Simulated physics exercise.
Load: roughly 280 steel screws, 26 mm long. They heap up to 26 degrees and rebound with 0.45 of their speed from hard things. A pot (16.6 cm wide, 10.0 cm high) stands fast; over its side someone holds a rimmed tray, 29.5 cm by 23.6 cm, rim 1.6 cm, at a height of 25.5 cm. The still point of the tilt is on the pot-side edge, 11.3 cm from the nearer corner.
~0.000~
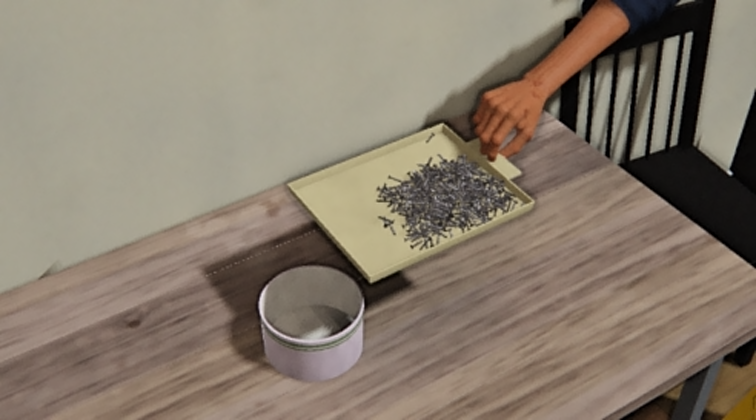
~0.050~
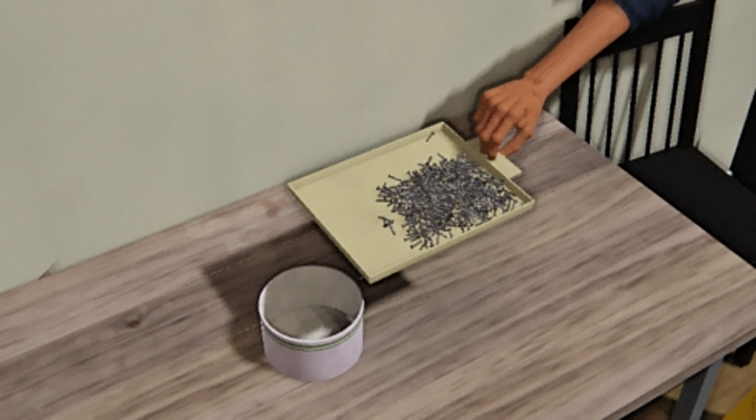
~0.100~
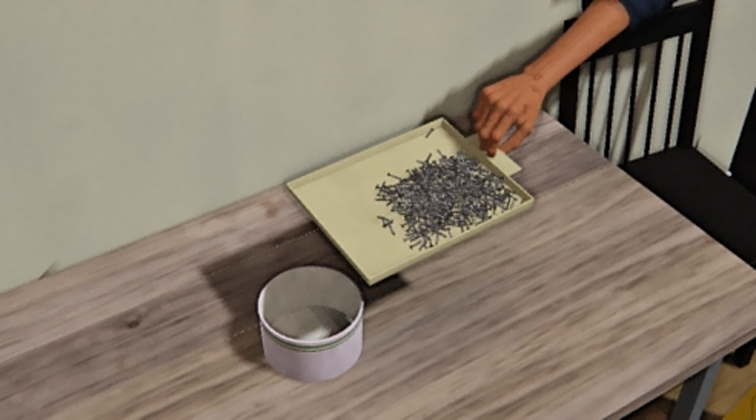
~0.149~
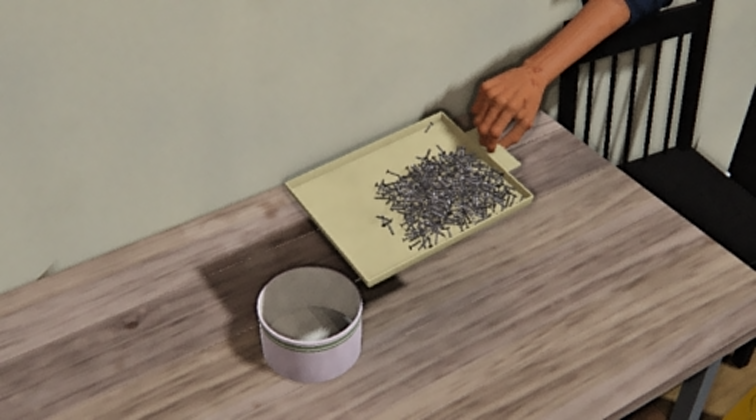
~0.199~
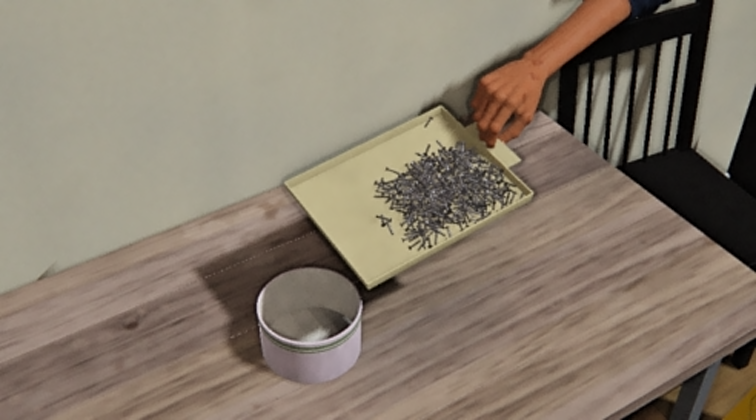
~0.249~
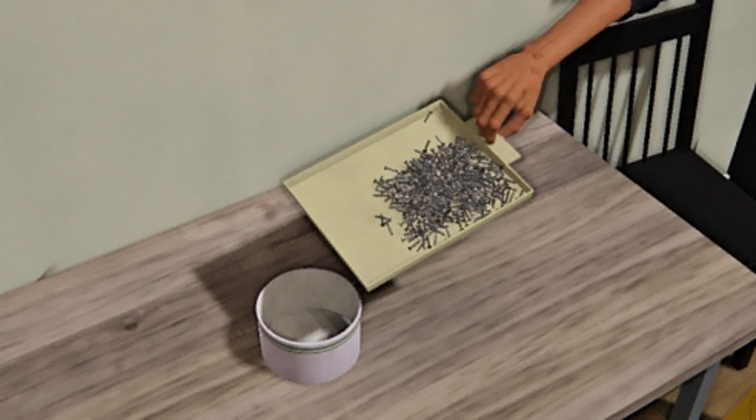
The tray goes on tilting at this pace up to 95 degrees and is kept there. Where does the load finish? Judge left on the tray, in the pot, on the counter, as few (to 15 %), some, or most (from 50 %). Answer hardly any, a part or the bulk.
Tray: Hardly any, pot: Hardly any, counter: The bulk.
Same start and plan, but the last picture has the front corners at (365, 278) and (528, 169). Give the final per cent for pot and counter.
Pot 40, counter 60.
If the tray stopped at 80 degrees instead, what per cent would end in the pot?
Then about 5 per cent.
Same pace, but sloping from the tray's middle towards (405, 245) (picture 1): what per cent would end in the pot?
Some 0 per cent.
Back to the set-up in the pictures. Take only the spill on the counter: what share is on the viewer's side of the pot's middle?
About 100 per cent.
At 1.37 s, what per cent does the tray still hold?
About 25 per cent.
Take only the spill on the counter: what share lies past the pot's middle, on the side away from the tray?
Roughly 50 per cent.
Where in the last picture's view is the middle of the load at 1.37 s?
Near (363, 380).
After 0.92 s, tilt 50 degrees; the tray holds 95 %, the pot 0 %.
After 1.37 s, tilt 77 degrees; the tray holds 25 %, the pot 5 %.
Then, at 1.89 s, tilt 95 degrees; the tray holds 0 %, the pot 5 %.
By 2.4 s all is still; tray 0 %, pot 5 %, counter 95 %.
